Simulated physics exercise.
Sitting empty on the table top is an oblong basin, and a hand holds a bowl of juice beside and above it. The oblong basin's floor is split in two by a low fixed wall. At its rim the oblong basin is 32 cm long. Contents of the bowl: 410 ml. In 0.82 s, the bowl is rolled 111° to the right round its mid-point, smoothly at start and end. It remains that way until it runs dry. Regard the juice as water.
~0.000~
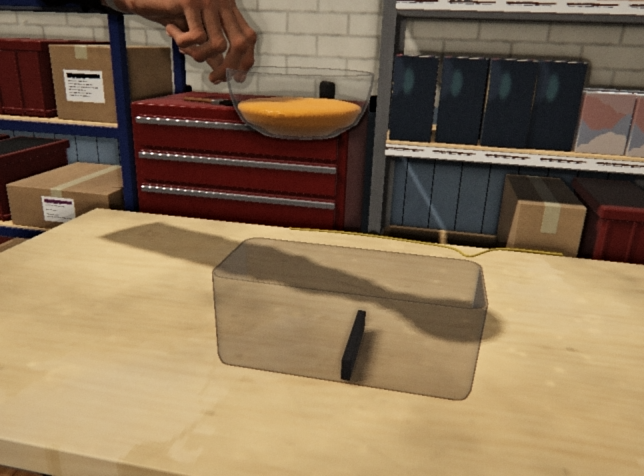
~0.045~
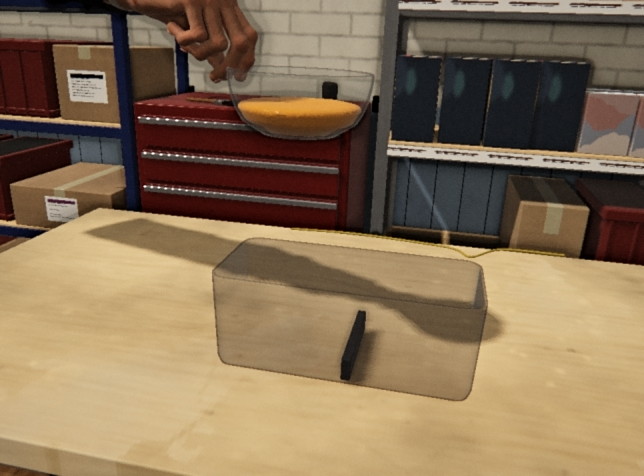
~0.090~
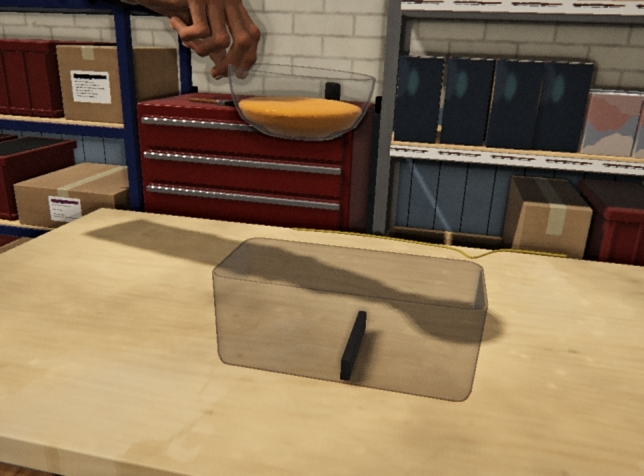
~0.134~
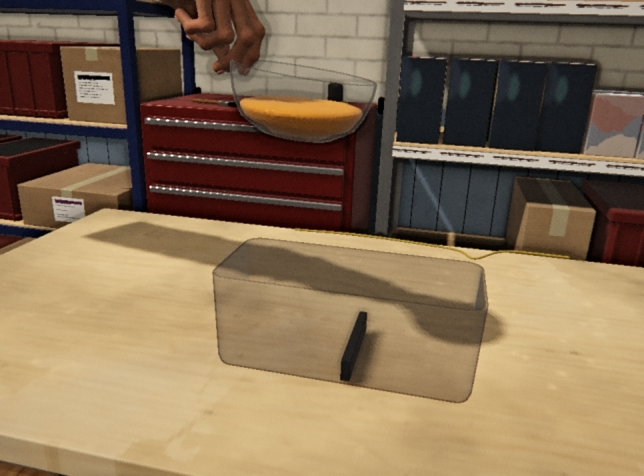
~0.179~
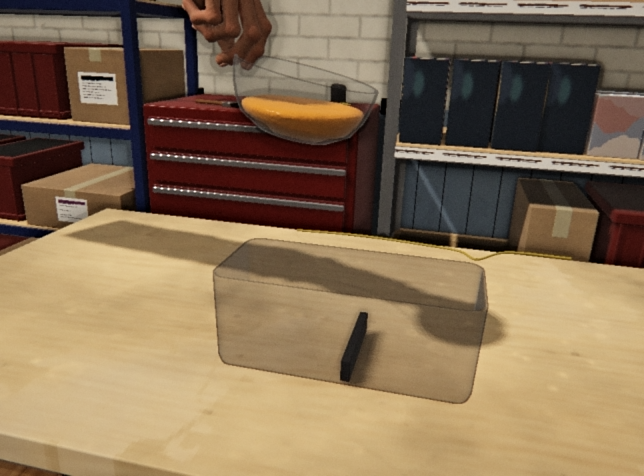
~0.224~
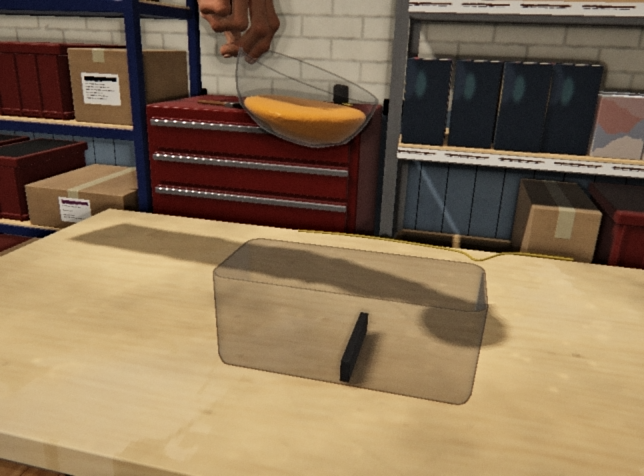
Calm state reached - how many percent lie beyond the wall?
71 percent, roughly.
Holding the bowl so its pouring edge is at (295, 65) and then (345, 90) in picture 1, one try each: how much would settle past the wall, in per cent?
Some 10 and 60 per cent, in that order.
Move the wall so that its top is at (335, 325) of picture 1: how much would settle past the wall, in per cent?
85 per cent.
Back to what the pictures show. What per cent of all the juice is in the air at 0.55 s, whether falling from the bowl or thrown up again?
Estimate: Some 64 % of the total.
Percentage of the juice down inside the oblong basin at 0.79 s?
I'd say roughly 88 in a hundred of it.
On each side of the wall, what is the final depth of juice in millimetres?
Depths: Left near 4 mm, right near 14 mm.
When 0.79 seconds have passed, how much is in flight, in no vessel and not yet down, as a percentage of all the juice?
Estimate: Around 12 per cent.
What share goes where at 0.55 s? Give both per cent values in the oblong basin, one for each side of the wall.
Roughly 0 sits left and 8 sits right.
Then, 0.55 s in, the tilt is 84° and 28 per cent is still to pour, 0 is left of the wall and 8 right of it.
Then, 0.79 s in, the tilt is 111° and 0 per cent is still to pour, 15 is left of the wall and 72 right of it.
Then, 1.05 s in, the tilt is 111° and 0 per cent is still to pour, 26 is left of the wall and 71 right of it.
Then, 1.32 s in, the tilt is 111° and 0 per cent is still to pour, 27 is left of the wall and 71 right of it.
Finally, 27 per cent lies left of the wall, 71 right of it and 3 outside.
